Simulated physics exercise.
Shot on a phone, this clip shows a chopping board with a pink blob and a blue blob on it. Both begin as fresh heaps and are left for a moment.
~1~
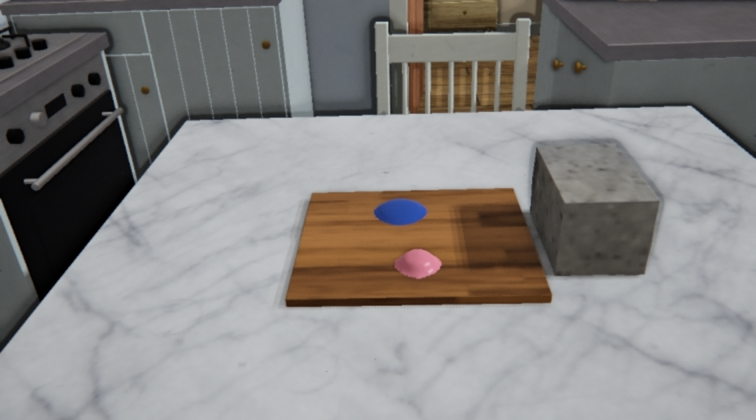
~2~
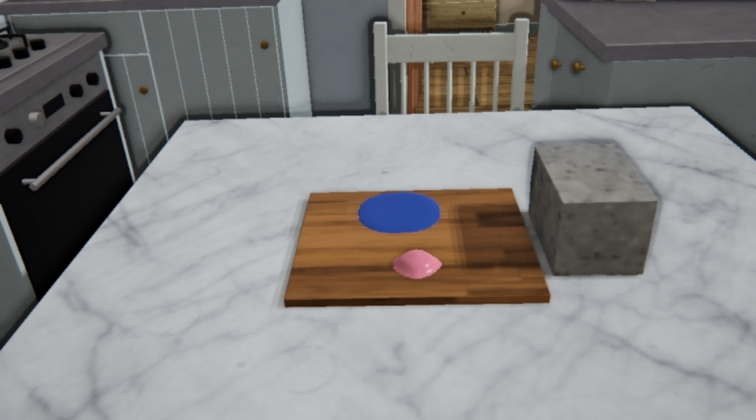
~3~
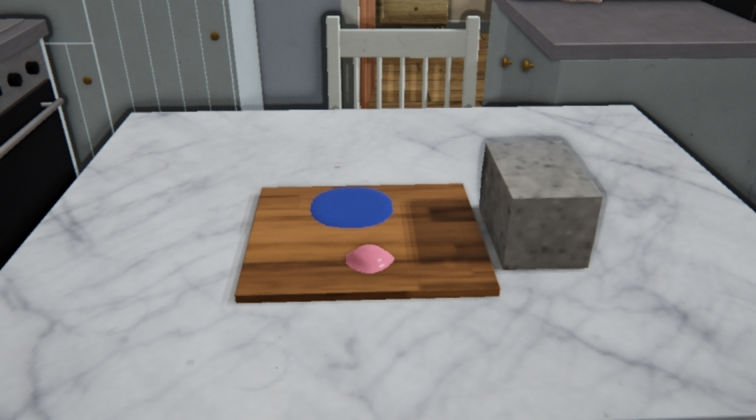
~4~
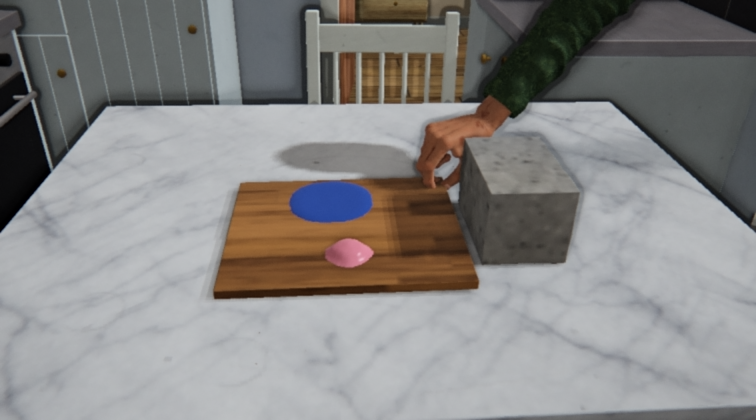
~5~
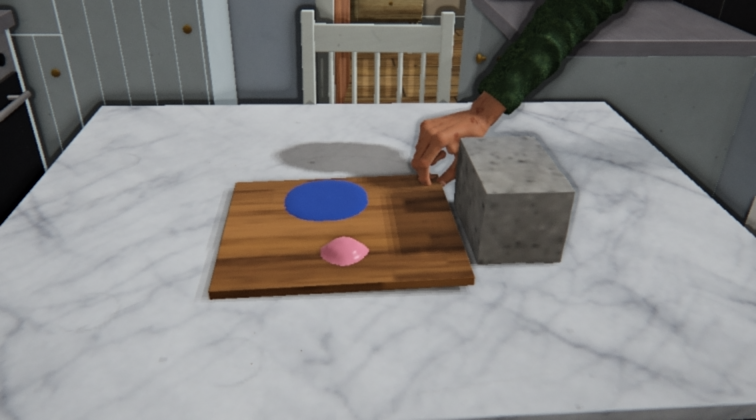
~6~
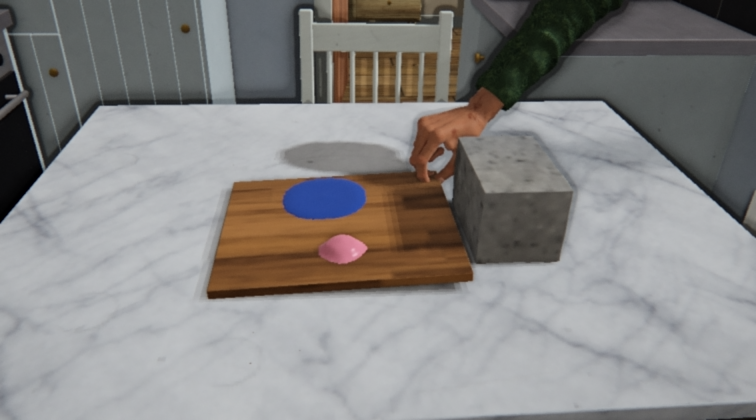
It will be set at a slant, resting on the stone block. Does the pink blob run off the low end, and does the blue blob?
Pink blob stays put; blue blob slips off.
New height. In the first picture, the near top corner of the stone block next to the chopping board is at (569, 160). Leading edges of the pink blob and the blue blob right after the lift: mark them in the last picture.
Taken in turn, the fronts are at (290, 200) and (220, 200).
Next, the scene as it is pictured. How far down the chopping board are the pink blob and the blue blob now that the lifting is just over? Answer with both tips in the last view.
(308, 221); (231, 201).
Soon after, slope about 22°; the pink blob has not moved; the blue blob has crept down a long way.
Later, the pink blob has not moved; the blue blob is dripping off the low end.
In the end, slope about 22°; the pink blob has not moved; the blue blob is dripping off the low end.
